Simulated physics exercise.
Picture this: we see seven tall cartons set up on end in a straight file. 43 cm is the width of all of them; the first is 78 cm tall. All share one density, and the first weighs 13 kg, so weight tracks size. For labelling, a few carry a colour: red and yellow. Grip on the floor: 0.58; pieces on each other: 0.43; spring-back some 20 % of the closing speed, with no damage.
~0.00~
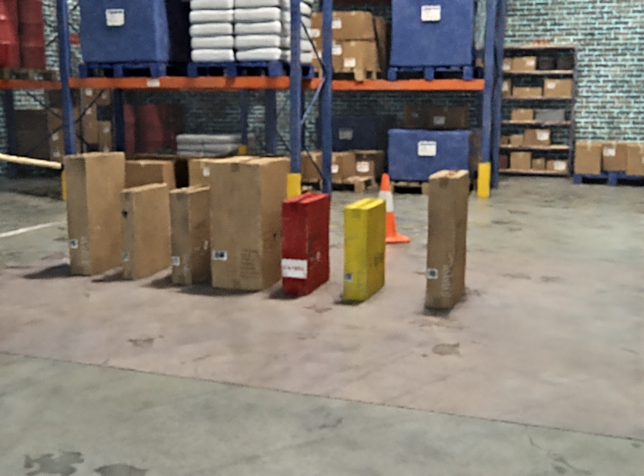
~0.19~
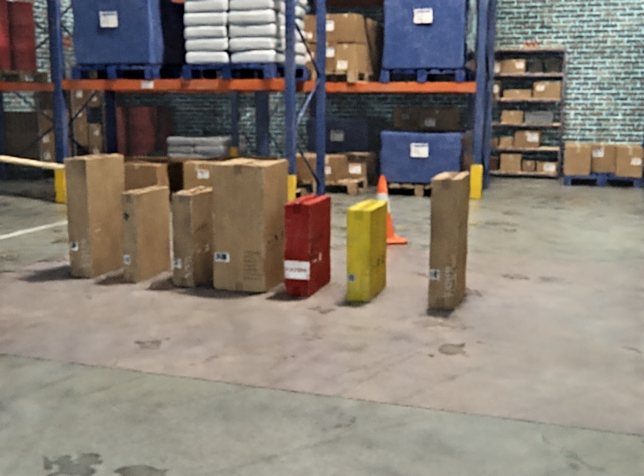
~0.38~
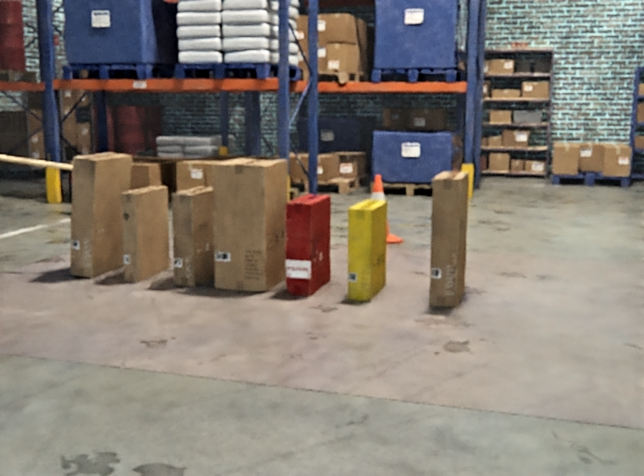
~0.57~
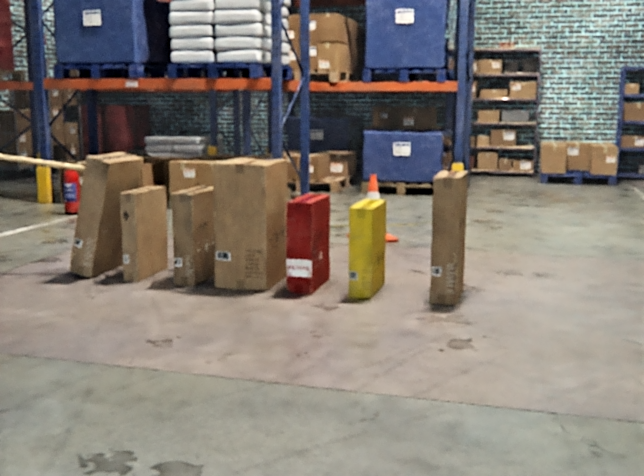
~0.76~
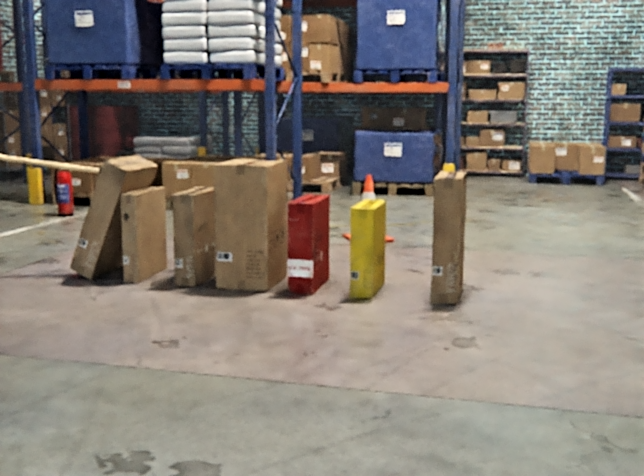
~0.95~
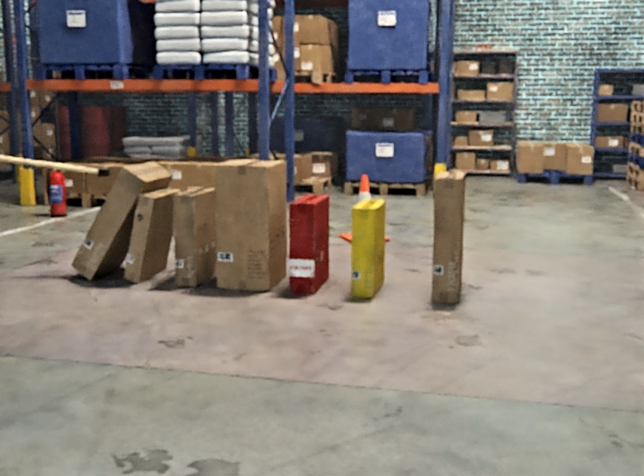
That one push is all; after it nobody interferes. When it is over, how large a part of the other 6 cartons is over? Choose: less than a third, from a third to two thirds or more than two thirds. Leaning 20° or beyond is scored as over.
Below a third.
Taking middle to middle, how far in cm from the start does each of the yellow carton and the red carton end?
Displacement in cm - yellow: 0; red: 0.
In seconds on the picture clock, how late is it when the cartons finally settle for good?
1.5 s, roughly.
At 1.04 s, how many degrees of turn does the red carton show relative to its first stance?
Roughly 0°.
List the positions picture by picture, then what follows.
In the first frame (we follow the side turned to the camera; the camera moves round a little), pole end (63, 168) 12 cm from the first carton; yellow carton (355, 255); red carton (294, 249); no other piece has moved.
The second frame shows pole end 28 mm from the first carton; yellow carton (358, 256).
The third frame shows pole end pushing; yellow carton (359, 255); no other piece has moved.
The fourth frame shows pole end pushing; yellow carton (360, 254); no other piece has moved.
The fifth frame shows pole end stopped; yellow carton (362, 254); no other piece has moved.
The sixth frame shows pole end (101, 173) stopped; yellow carton (363, 254); red carton (302, 249); steepest lean 13°, the carton at (160, 236); one has shifted.
Around 1.04 s, 1 of the 6 other cartons over.
Finally (1.6 s), 1 of the 6 other cartons over; yellow carton unmoved; red carton unmoved. That is 17 per cent. Five left standing. Seen by the last camera, middles, yellow carton near (369, 247), red carton near (310, 243).
